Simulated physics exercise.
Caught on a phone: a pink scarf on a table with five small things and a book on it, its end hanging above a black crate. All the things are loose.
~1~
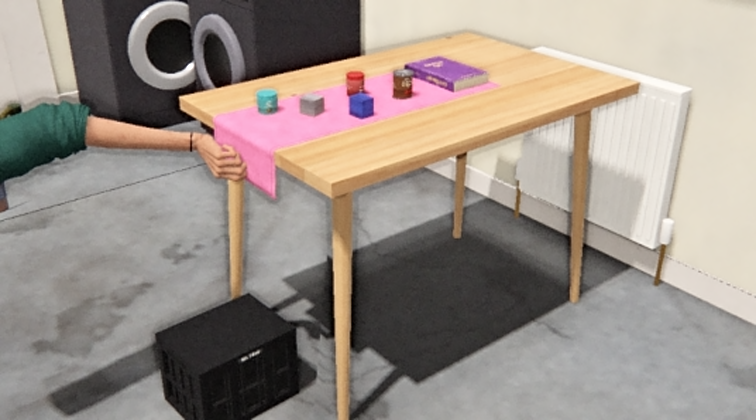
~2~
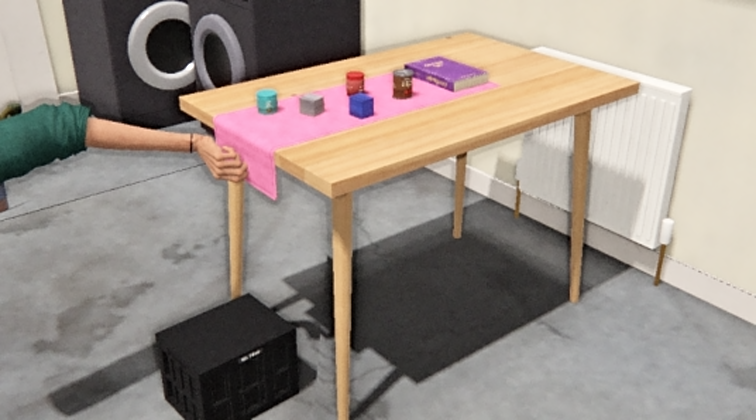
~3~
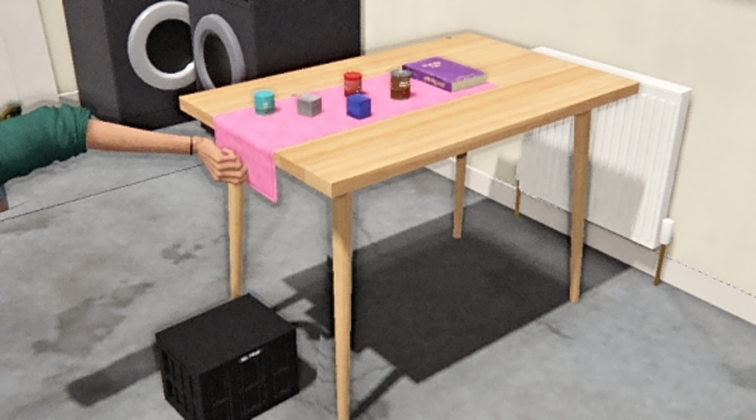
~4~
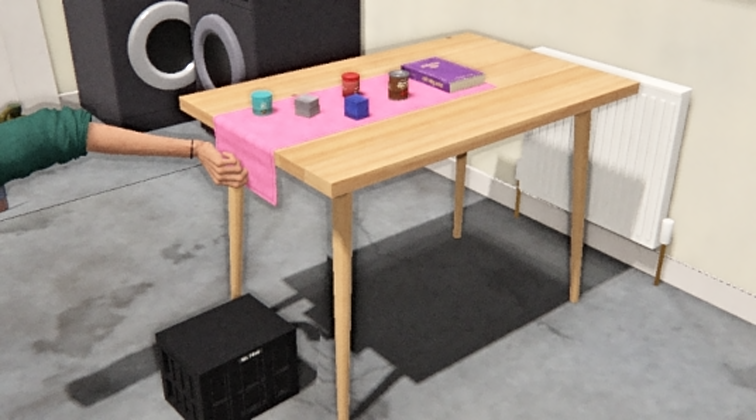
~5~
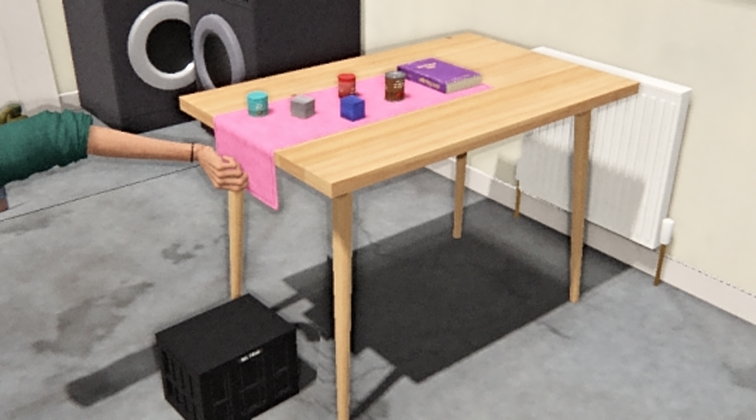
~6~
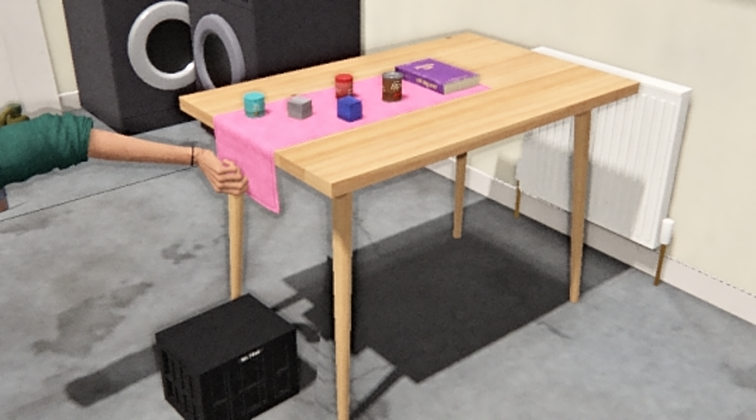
A hand slowly pulling a pink scarf down over a table's edge, the small pots, cubes and purple book shifting left with it.
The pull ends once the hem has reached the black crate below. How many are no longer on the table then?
The count of fallen things is four.
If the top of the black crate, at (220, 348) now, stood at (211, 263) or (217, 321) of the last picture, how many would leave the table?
Over the edge go 1 and 3.
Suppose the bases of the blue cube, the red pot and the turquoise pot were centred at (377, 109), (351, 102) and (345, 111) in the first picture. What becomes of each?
The blue cube falls; the red pot comes down; the turquoise pot goes over.
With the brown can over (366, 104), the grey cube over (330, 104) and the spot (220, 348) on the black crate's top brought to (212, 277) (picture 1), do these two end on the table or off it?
The brown can keeps its place on top; the grey cube does not fall.
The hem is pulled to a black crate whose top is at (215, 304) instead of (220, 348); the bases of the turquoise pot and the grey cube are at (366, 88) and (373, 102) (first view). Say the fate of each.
The turquoise pot remains up; the grey cube survives.
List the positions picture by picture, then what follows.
In the first picture, hem (276, 199); turquoise pot (267, 93); grey cube (312, 97); blue cube (361, 97); red pot (355, 74); brown can (403, 72); top of the crate (220, 348).
In the second picture, hem (276, 200); turquoise pot (267, 93).
In the third picture, hem (277, 203); grey cube (309, 97).
In the fourth picture, hem (277, 205); blue cube (357, 98); top of the crate (220, 348).
In the fifth picture, hem (278, 210); red pot (347, 76).
In the sixth picture, hem (279, 213); turquoise pot (254, 96); grey cube (300, 100); blue cube (350, 100); red pot (344, 76); brown can (392, 75).
Early on, hem near (250, 267); turquoise pot and grey cube gone.
Midway, hem near (251, 304); turquoise pot, grey cube and blue cube gone.
Finally, hem on the crate; turquoise pot, grey cube, blue cube and red pot gone. It carries off four.
